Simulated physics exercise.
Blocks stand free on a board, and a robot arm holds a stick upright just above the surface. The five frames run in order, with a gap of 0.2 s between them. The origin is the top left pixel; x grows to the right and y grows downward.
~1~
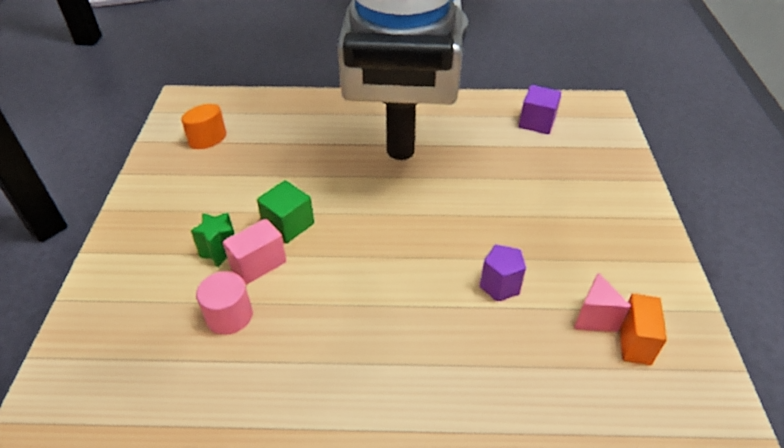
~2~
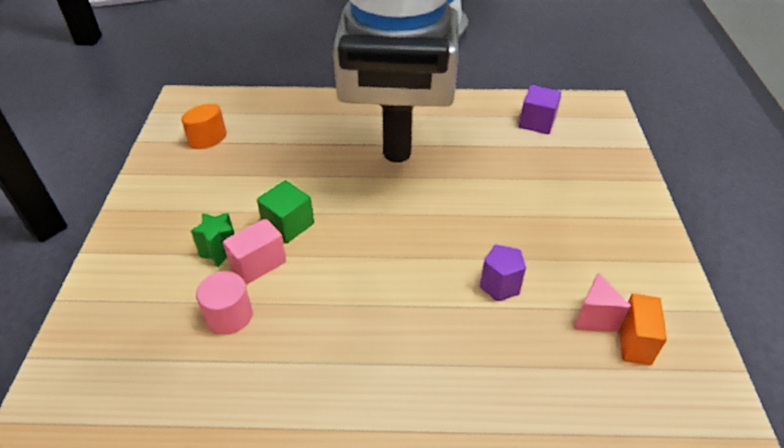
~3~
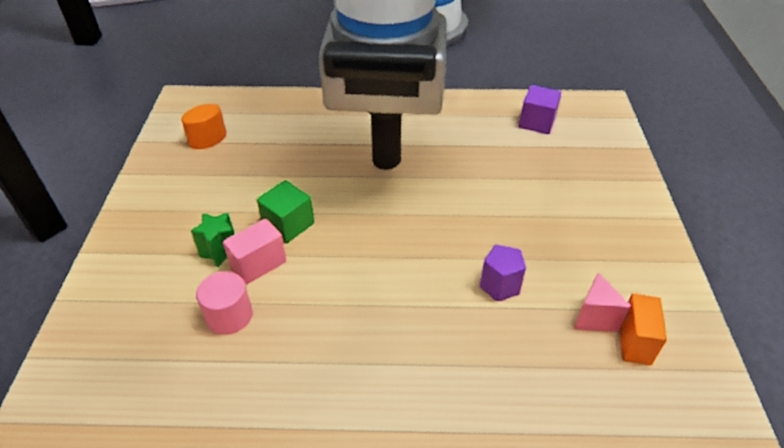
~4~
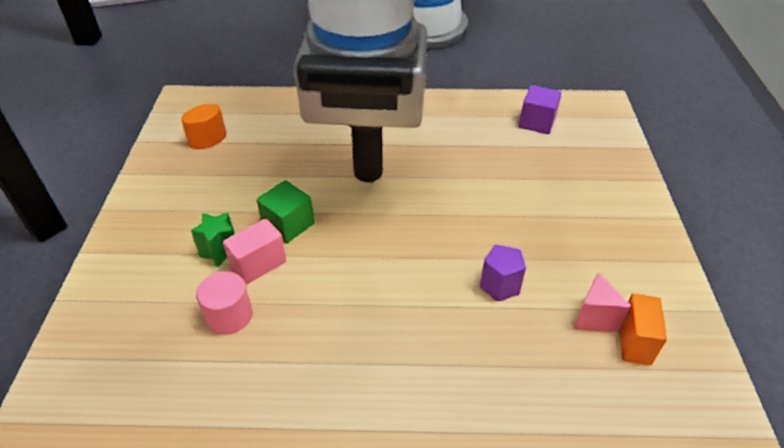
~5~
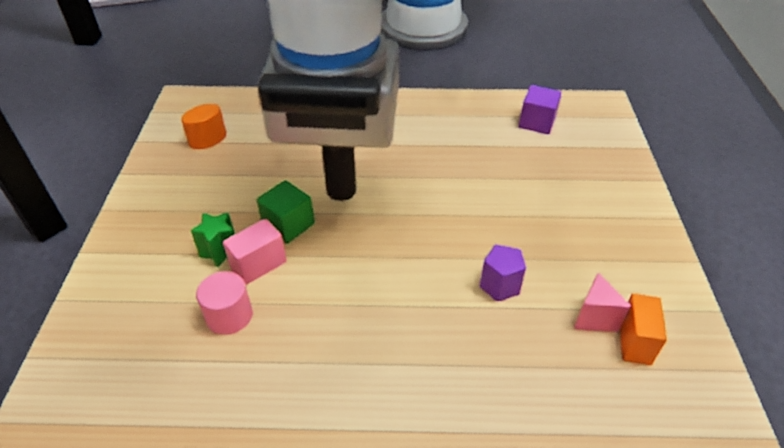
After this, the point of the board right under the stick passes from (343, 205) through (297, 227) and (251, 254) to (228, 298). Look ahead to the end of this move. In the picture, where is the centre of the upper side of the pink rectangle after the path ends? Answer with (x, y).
Pixel (182, 301).
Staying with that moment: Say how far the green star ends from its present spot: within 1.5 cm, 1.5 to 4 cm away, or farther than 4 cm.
Of the three bands, it's 1.5 to 4 cm.
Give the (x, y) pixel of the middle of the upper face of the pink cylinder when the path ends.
Pixel (191, 343).
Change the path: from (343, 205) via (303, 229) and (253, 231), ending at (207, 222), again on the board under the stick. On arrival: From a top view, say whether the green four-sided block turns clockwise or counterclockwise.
The block spins clockwise.
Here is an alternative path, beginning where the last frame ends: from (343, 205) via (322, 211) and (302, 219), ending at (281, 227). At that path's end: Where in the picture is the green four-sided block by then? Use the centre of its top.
Pixel (240, 209).
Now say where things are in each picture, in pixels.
In the first picture, tip of the stick at (401, 153), middles of tops, green star at (212, 224), pink cylinder at (221, 289), pink rectangle at (252, 238), green four-sided block at (283, 197).
In the second picture, stick at (397, 155), nothing pushed.
In the third picture, stick at (387, 162), nothing pushed.
In the fourth picture, stick at (368, 174), nothing pushed.
In the fifth picture, stick at (342, 192), green star at (212, 224), pink cylinder at (221, 289), pink rectangle at (252, 238), green four-sided block at (283, 197).
What follows on the original path. One third of the way, stick at (294, 215); pink rectangle at (239, 244), turned 35° anticlockwise; green four-sided block at (255, 205), turned 30° clockwise.
Two thirds of the way, stick at (247, 242); green star at (180, 231), turned 35° anticlockwise; pink cylinder at (214, 300); pink rectangle at (219, 260), turned 50° anticlockwise; green four-sided block at (216, 212), turned 80° clockwise.
At the end, stick at (224, 286); green star at (180, 231), turned 35° anticlockwise; pink cylinder at (191, 343); pink rectangle at (182, 301), turned 20° anticlockwise; green four-sided block at (217, 212), turned 80° clockwise.
